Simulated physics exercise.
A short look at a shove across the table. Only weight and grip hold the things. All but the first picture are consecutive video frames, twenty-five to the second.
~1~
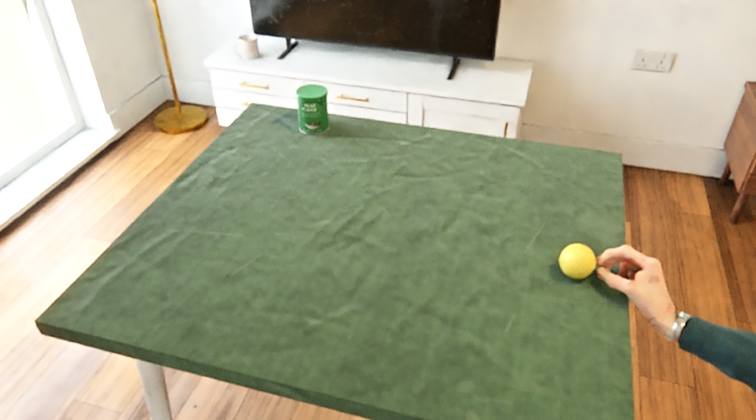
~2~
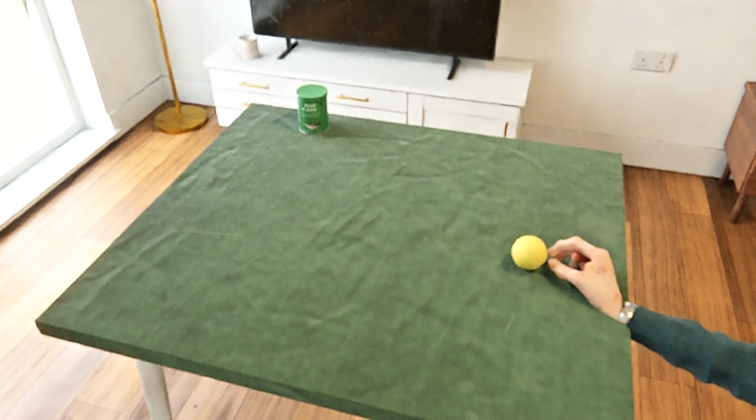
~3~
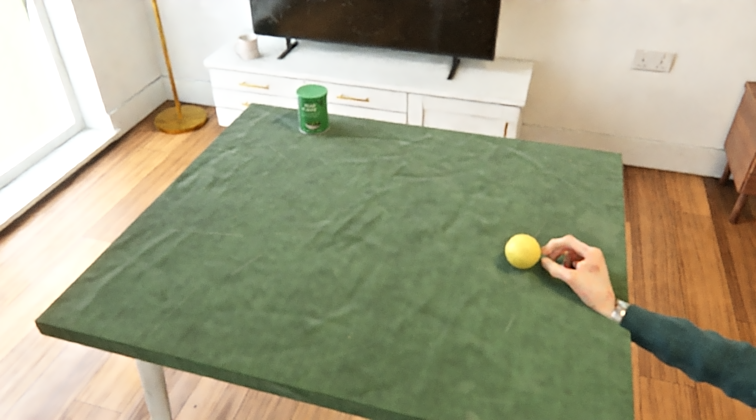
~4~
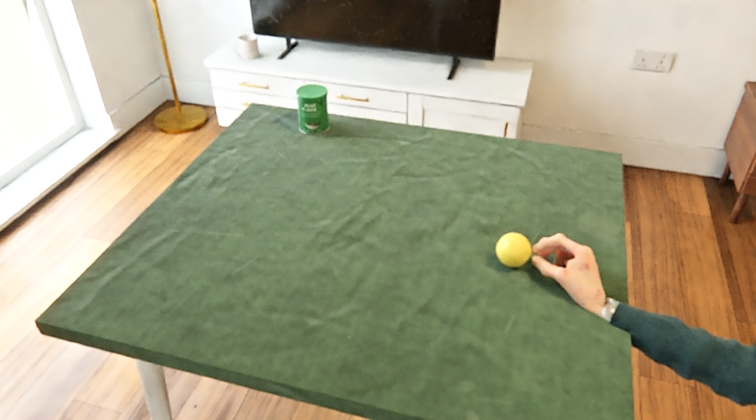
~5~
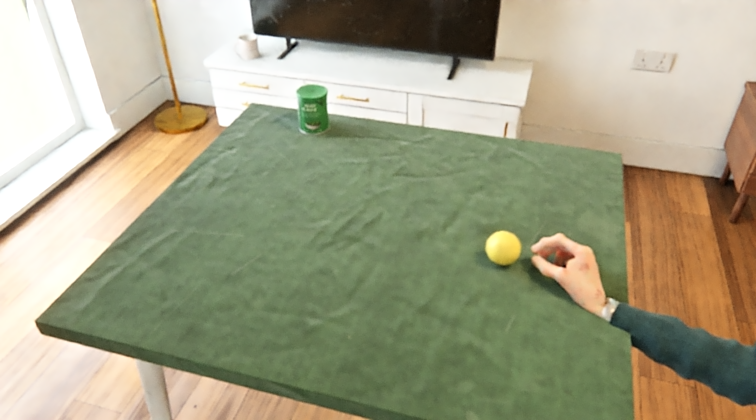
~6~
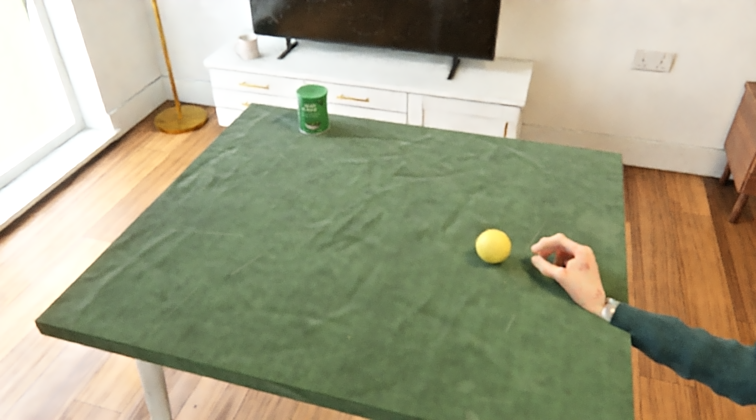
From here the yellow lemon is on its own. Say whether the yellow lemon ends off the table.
The yellow lemon remains on top.
Then, 0.10 s past the last view, yellow lemon displaced about its own width near (471, 242).
Then, 0.30 s past the last view, yellow lemon displaced well along near (433, 236).
Then, 0.50 s past the last view, yellow lemon displaced well along near (403, 231).
Then, 0.80 s past the last view, yellow lemon displaced well along near (375, 225).
Finally, moved from the start, yellow lemon. Final places as the last picture's camera would see them, yellow lemon near (364, 223).
